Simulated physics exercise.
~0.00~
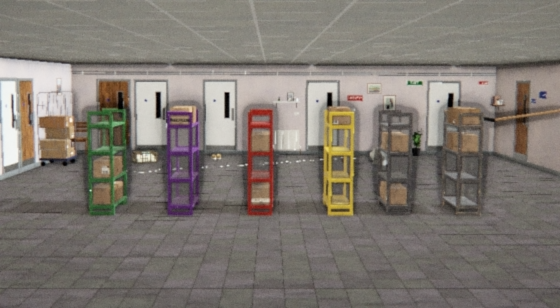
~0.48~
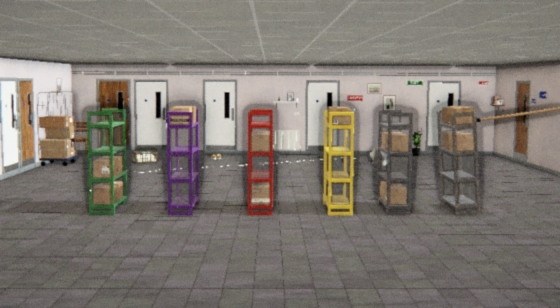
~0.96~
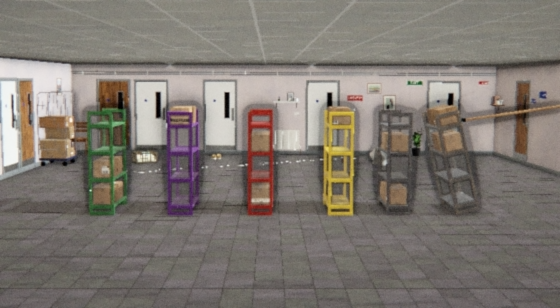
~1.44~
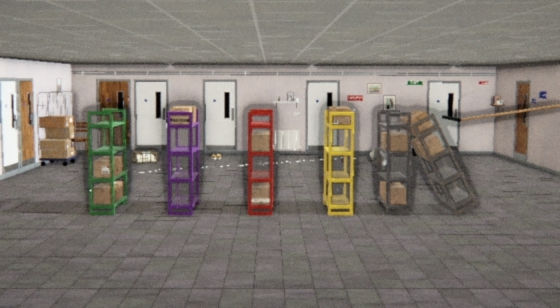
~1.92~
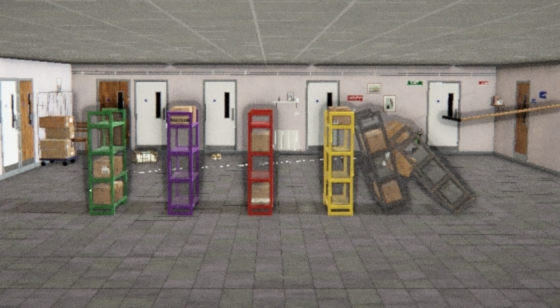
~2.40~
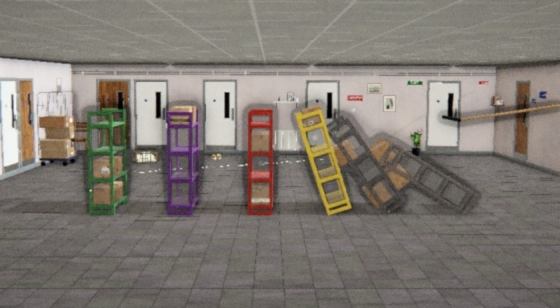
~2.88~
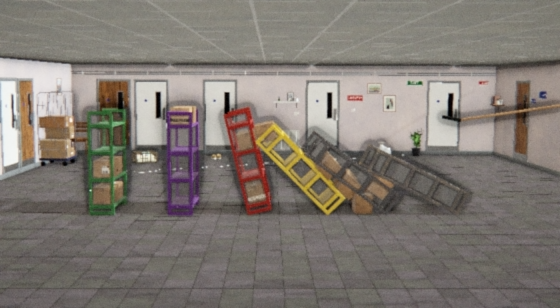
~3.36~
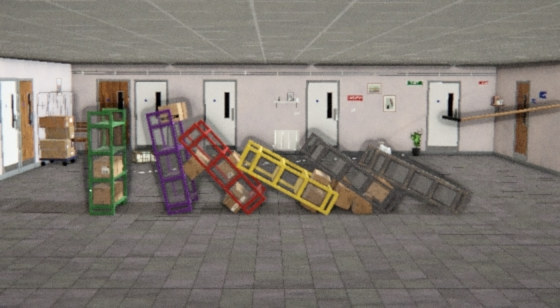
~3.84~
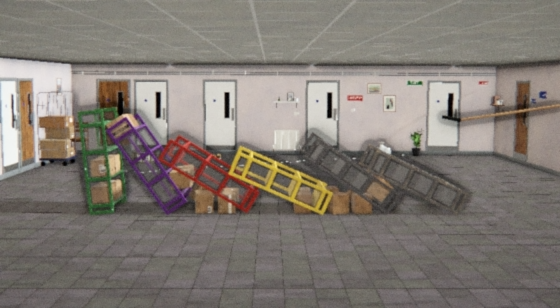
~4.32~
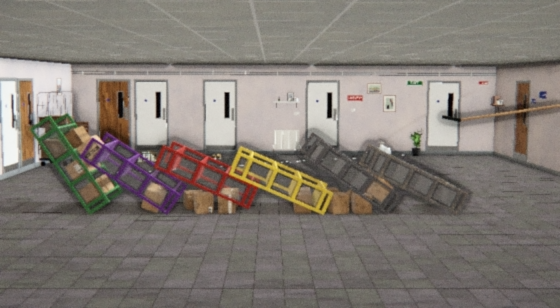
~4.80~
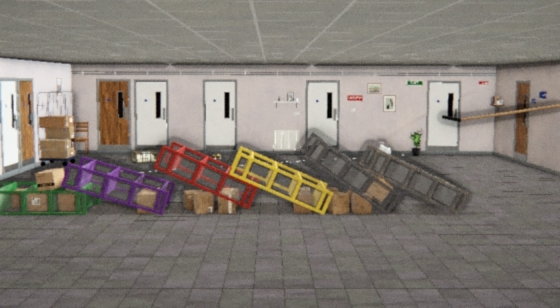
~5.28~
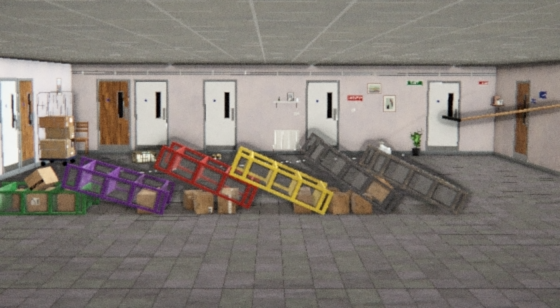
We see a pole push the rightmost of six carton-loaded racks leftward in a room, and it tips into its neighbour, toppling the grey, yellow, red, purple and green racks in turn, until the green lies flat at left and the others rest slanted among spilled cartons.
